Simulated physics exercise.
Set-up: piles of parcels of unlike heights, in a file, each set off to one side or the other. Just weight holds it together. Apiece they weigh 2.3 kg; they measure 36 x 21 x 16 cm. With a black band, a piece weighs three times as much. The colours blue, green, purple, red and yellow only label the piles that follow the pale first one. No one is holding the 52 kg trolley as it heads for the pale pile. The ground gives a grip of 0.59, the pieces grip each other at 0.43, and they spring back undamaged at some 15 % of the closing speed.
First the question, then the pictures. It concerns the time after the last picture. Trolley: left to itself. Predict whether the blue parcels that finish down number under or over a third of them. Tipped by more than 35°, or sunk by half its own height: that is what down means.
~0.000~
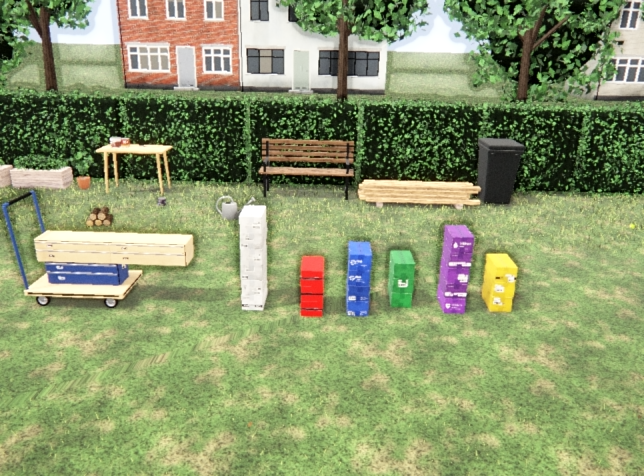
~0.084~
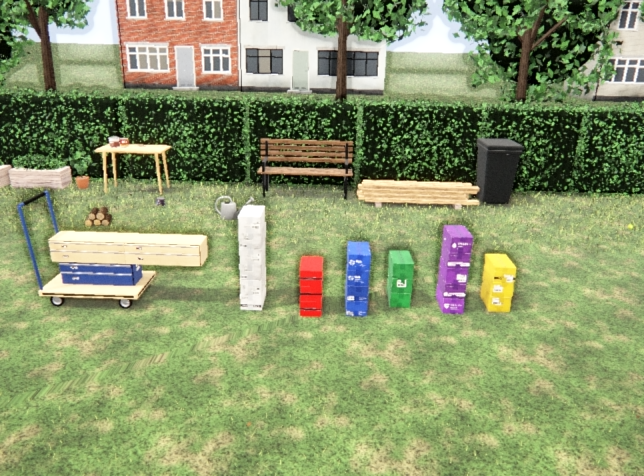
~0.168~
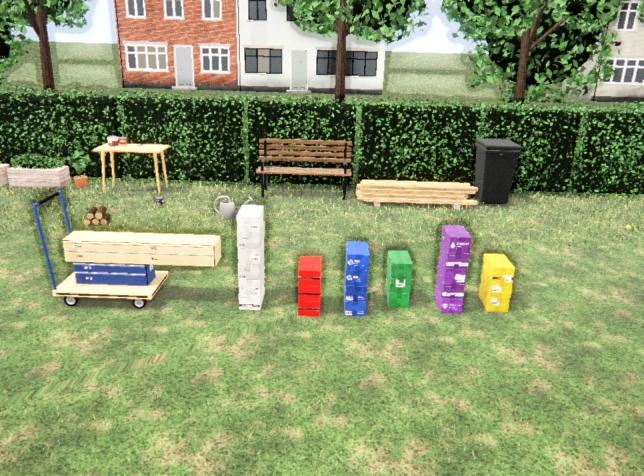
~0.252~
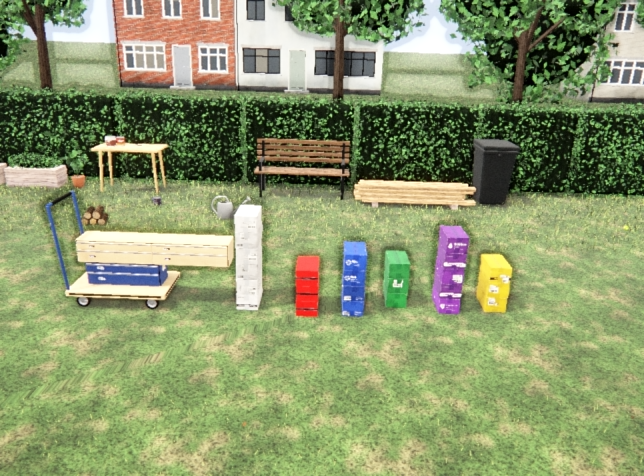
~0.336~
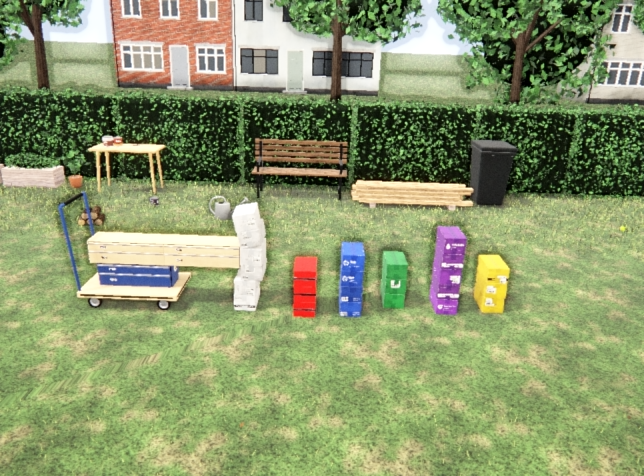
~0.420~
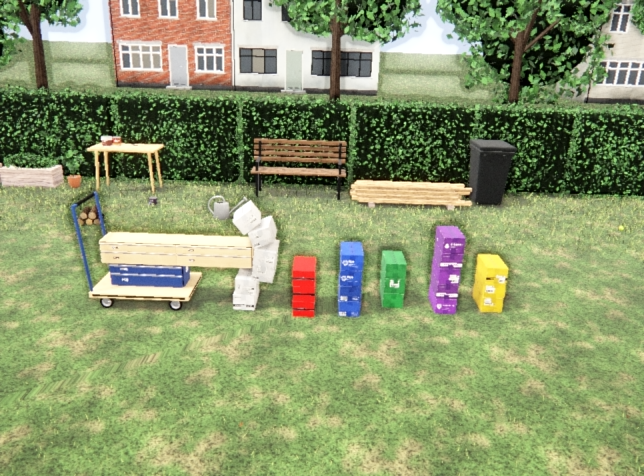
Prediction: Over a third.
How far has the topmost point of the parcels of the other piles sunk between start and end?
About 0 cm.
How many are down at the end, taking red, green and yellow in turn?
For red the count is 1, for green it's 0, and for yellow it's 0.
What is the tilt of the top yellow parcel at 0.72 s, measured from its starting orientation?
I'd put it at roughly 0 degrees away from its starting angle.
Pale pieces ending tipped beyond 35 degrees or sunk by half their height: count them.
That makes 4 in all.
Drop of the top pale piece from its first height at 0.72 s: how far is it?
I'd put it at close to 10 cm below where it started.
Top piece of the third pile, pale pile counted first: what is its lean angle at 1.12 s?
The top piece is tilted around 20°.
Around 0.72 s, 4 of the pale pile down; none of the 4 blue parcels down (0 of 18 in all colours); top blue parcel unmoved; top red parcel tipped 11°.
Around 1.12 s, 4 of the pale pile down; none of the 4 blue parcels down (1 of 18 in all colours); top blue parcel tipped 22°; top green parcel displaced 39 mm.
Finally (2.7 s), 4 of the pale pile down; 3 of the 4 blue parcels down (4 of 18 in all colours); top blue parcel on its side; top green parcel tipped 30°. That is 75 per cent. Seen by the last camera, middles, top blue parcel near (440, 328), top green parcel near (416, 267).
